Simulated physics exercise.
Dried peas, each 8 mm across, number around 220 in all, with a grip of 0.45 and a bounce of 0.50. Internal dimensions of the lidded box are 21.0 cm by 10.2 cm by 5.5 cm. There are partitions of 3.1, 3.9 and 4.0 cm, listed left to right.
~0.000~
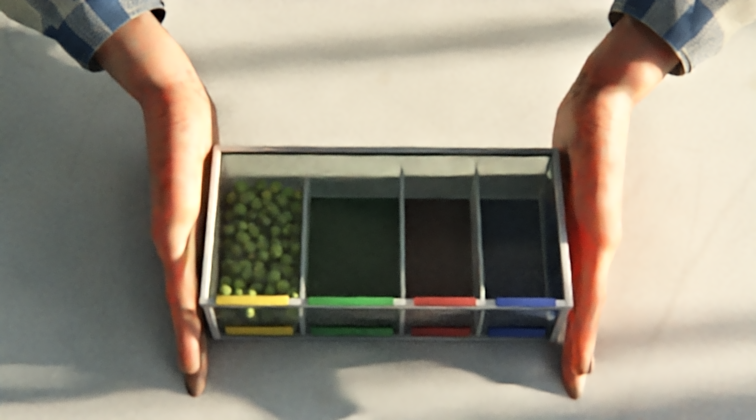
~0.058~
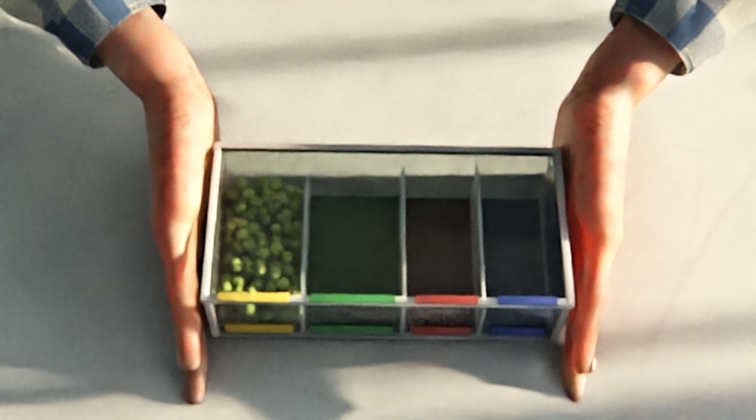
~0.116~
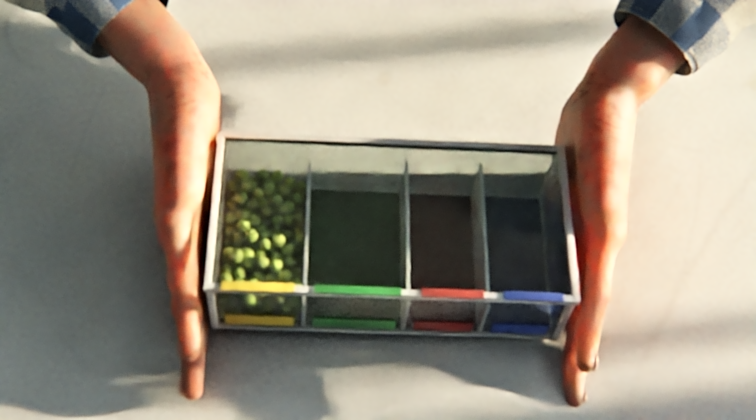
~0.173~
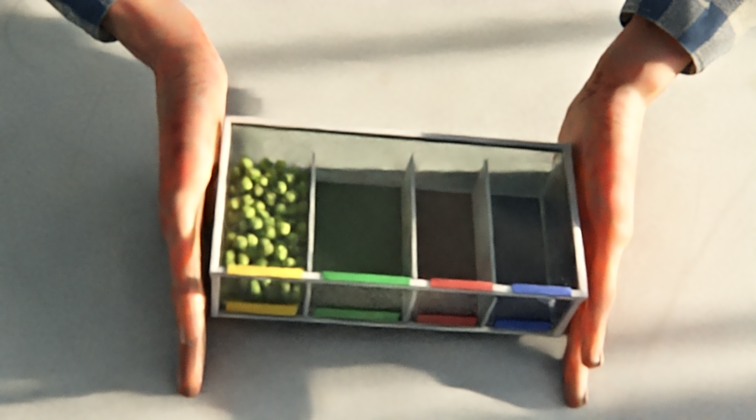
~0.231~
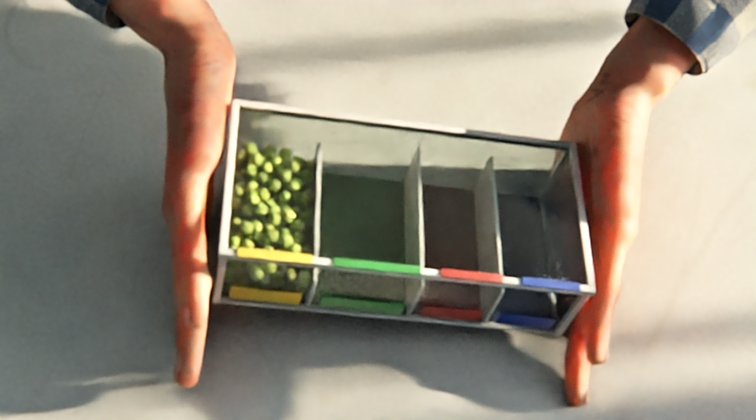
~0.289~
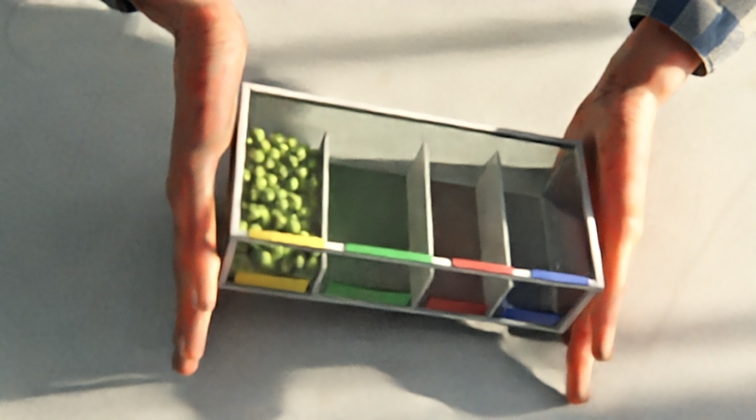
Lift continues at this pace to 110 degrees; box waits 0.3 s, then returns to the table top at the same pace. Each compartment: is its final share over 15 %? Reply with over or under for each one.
Red: Under, blue: Over, green: Over, yellow: Under.
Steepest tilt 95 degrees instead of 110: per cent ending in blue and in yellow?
Result - blue 40 percent, yellow 15 percent.
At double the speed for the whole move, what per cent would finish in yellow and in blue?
Result in per cent: Yellow 5; blue 40.
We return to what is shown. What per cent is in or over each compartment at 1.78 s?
Red = 5, blue = 35, green = 50, yellow = 10 (percent).
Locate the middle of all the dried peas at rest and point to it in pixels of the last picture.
(452, 221).
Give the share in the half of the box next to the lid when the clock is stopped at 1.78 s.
Roughly 80 per cent.
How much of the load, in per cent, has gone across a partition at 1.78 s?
About 90 %.
After 1.78 s, tilt 110 degrees; red 5 %, blue 35 %, green 50 %, yellow 10 %.
Then, at 2.77 s, tilt 55 degrees; red 5 %, blue 45 %, green 45 %, yellow 5 %.
After 3.75 s, tilt 0 degrees; red 10 %, blue 45 %, green 45 %, yellow 5 %.
In the end, at 4.4 s, red 10 %, blue 45 %, green 45 %, yellow 5 %.
